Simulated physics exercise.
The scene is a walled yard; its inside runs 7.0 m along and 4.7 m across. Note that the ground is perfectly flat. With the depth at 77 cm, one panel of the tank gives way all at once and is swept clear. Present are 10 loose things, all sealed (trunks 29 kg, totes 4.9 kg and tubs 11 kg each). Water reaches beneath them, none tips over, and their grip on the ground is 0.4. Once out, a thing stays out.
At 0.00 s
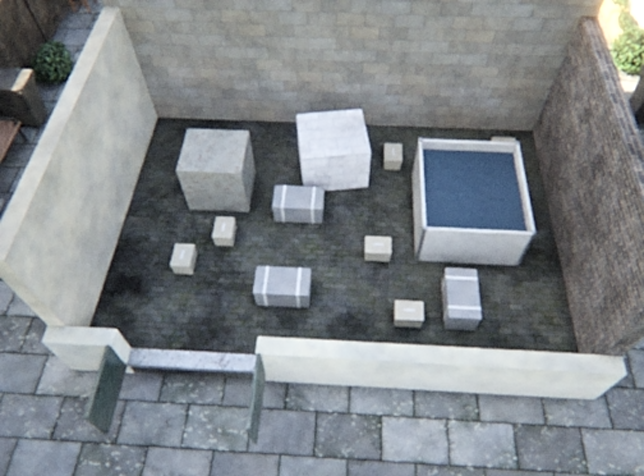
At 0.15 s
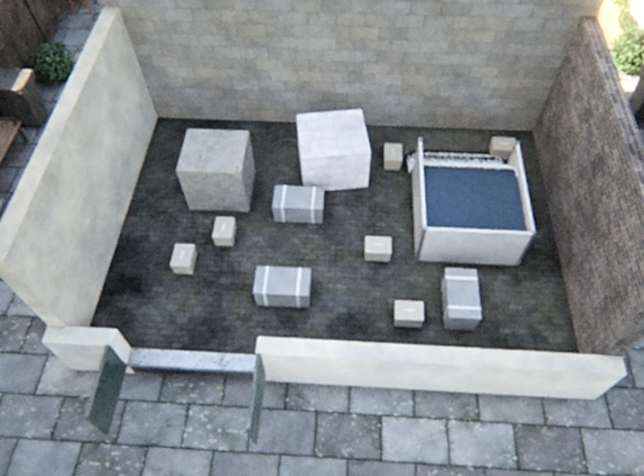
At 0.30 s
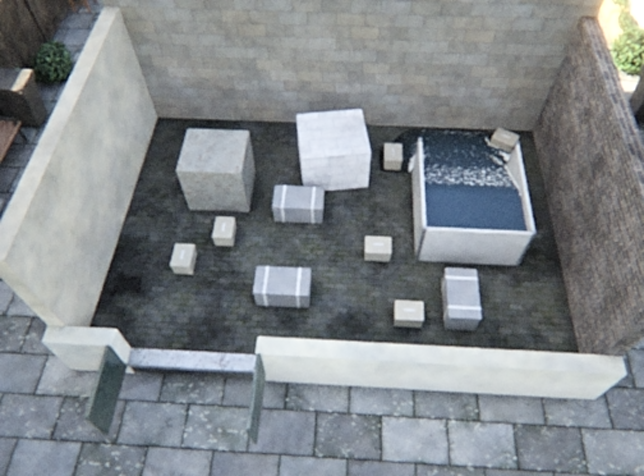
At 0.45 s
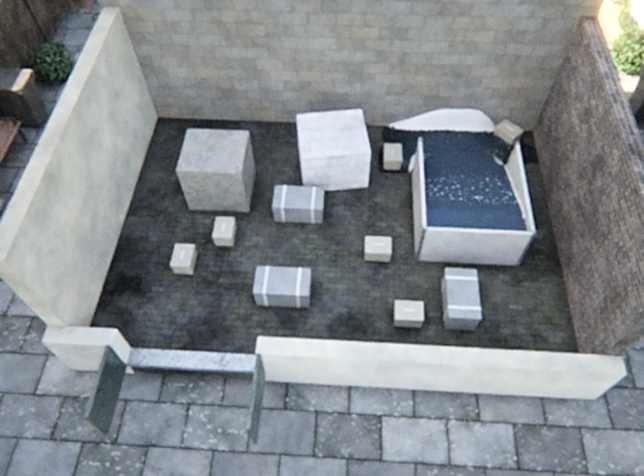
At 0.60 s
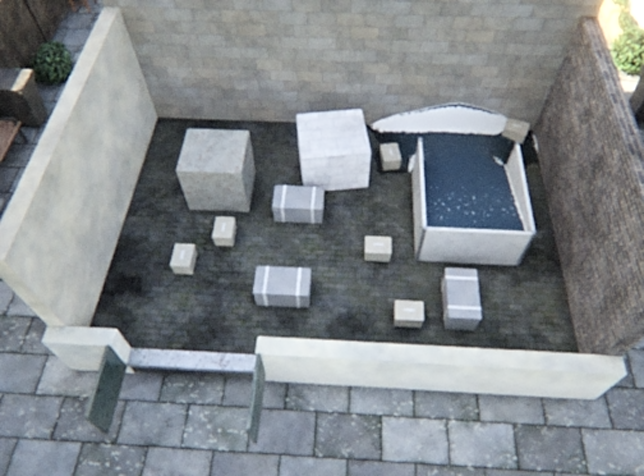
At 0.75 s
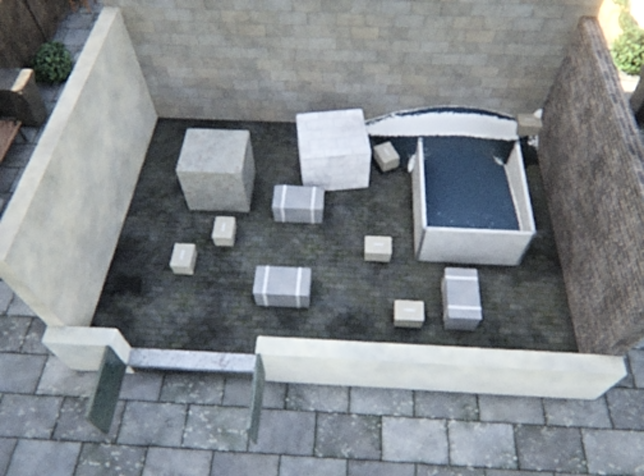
A walled yard held a tank of blue water, which surged out through its open back side and spread along the rear wall, nudging one small box rightward and then another slightly.
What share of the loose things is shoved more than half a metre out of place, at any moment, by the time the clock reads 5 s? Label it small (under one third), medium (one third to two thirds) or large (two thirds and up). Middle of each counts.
Medium.
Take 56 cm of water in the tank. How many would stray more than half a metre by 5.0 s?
Then it comes to 5.
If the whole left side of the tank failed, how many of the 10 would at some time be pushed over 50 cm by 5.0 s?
In that case the number is 7.
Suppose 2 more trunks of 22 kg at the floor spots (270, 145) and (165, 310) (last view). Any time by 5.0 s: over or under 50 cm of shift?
In turn: Over, under.
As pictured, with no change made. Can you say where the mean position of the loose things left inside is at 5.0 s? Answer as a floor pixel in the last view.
Somewhere near (280, 287).
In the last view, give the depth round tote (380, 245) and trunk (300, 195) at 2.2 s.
Some 0 cm at the first, some 0 cm at the second.
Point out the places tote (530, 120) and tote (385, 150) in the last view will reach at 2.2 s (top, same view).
They end up about (554, 268) and (406, 181) in the last view.
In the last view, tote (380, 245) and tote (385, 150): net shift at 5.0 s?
In turn: 120 cm, 350 cm.
After 1.1 s 0 of 10 are over 50 cm from their spots; 1 afloat.
After 2.2 s 2 of 10 are over 50 cm from their spots; 2 afloat.
After 3.5 s 4 of 10 are over 50 cm from their spots; 4 afloat.
After 5.0 s 5 of 10 are over 50 cm from their spots, and 5 have been at some point; 4 afloat.
